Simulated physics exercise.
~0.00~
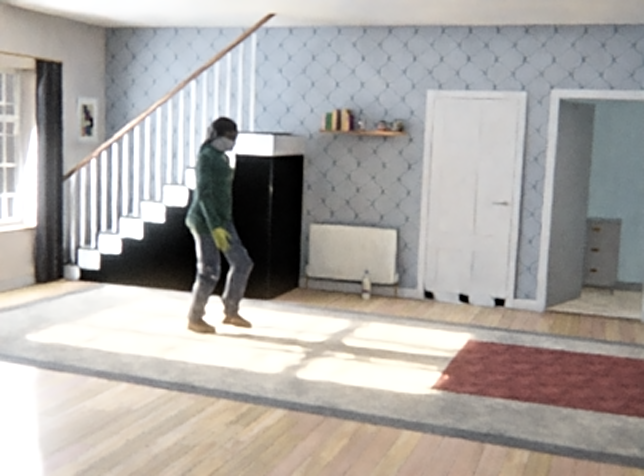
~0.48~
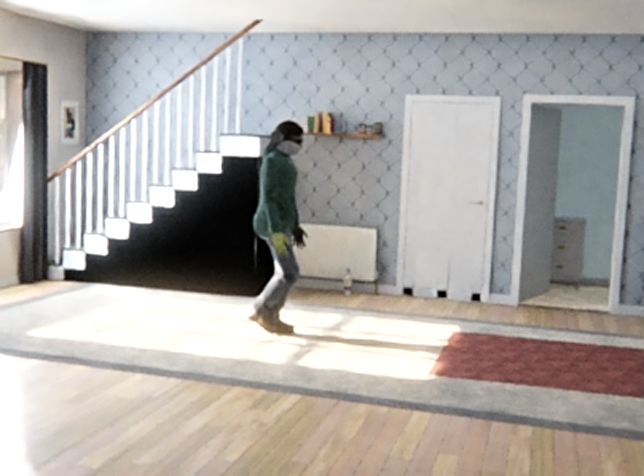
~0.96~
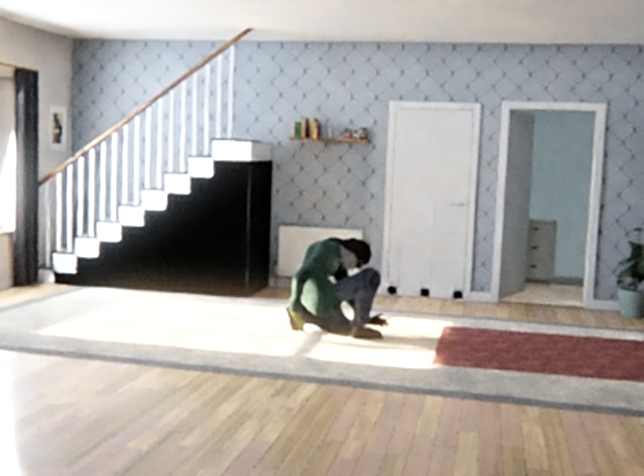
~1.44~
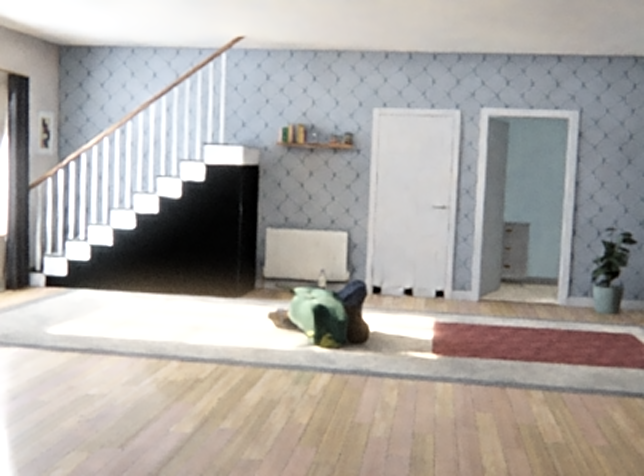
A person in a green top and dark headgear walked right across a sunlit room, past a staircase, then suddenly crumpled into a crouch and slumped to the floor, ending curled up just short of the red mat.
